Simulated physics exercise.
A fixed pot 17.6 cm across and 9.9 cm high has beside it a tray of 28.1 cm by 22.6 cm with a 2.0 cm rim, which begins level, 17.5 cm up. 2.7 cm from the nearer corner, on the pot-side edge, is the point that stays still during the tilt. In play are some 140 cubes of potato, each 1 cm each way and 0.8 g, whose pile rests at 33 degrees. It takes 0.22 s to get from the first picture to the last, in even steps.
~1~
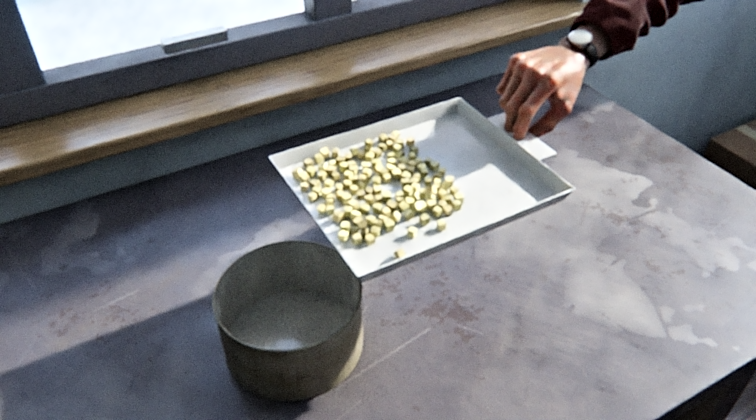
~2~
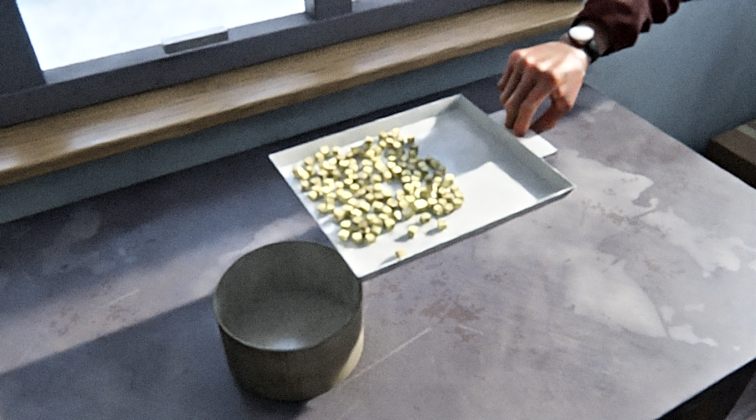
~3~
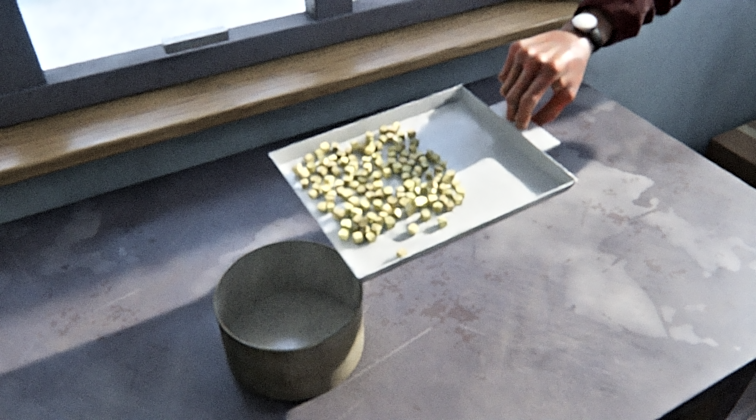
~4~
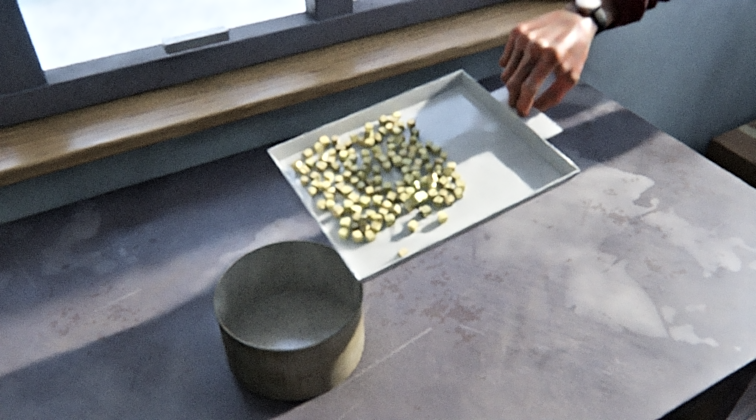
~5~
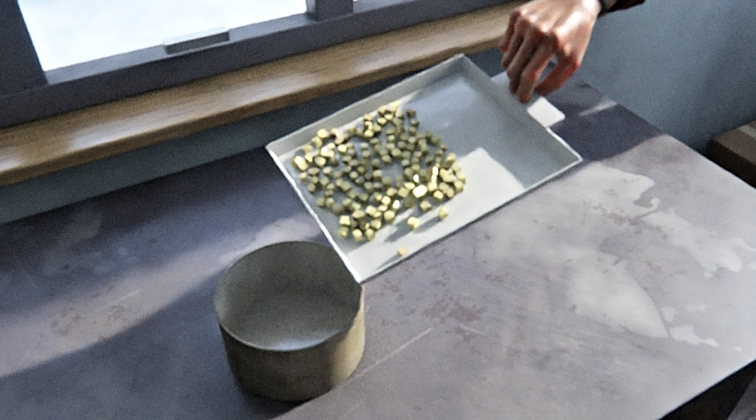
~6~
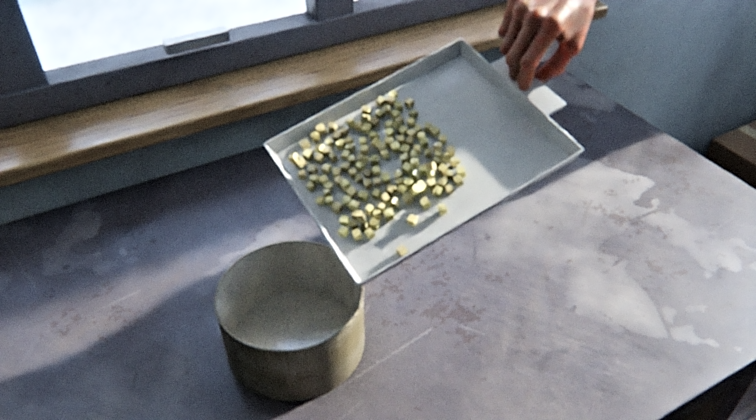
A pale rectangular tray of small yellowish cubes starts level above a table by a window, then tilts gradually as a hand raises its handle, the near-left corner lowest beside a round pot, while the cubes stay clustered.
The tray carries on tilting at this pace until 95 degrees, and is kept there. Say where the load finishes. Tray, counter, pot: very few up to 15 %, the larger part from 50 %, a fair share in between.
Tray very few; counter the larger part; pot a fair share.
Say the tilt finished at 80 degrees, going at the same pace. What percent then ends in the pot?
The pot would get around 30 per cent.
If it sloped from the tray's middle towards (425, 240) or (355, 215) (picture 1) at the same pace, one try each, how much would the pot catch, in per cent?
About 0 per cent on the first try and 75 per cent on the second.
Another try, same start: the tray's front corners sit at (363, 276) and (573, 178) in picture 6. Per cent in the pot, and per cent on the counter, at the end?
Per cent by place - pot 0, counter 100.
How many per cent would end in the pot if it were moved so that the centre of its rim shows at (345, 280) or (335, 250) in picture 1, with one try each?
Roughly 5 per cent, then 0 per cent.
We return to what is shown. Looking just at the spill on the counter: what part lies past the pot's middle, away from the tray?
It comes to near 70 percent.
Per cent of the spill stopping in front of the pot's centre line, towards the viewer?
Near 100 in a hundred.
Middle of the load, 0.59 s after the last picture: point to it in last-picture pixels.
Expected load position: Near (324, 281).
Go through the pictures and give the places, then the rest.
The first frame shows tray tilt 0 degrees, front corners at (361, 270) and (566, 187); middle of the pieces at (376, 182); pot at (288, 291).
The second frame shows tray tilt 1 degrees, front corners at (361, 270) and (567, 185); middle of the pieces at (377, 180).
The third frame shows tray tilt 3 degrees, front corners at (361, 271) and (569, 179), lowest corner left front; middle of the pieces at (377, 177).
The fourth frame shows tray tilt 8 degrees, front corners at (361, 272) and (571, 169), lowest corner left front; middle of the pieces at (377, 171).
The fifth frame shows tray tilt 12 degrees, front corners at (360, 274) and (573, 158), lowest corner left front; middle of the pieces at (376, 165).
The sixth frame shows tray tilt 17 degrees, front corners at (360, 276) and (575, 148), lowest corner left front; middle of the pieces at (375, 160); pot at (290, 291).
Then, 0.35 s after the last picture, tilt 55 degrees; the tray holds 100 %, the pot 0 %.
Then, 0.59 s after the last picture, tilt 81 degrees; the tray holds 55 %, the pot 0 %.
Then, 0.93 s after the last picture, tilt 95 degrees; the tray holds 0 %, the pot 25 %.
In the end, tray 0 %, counter 75 %, pot 25 %.
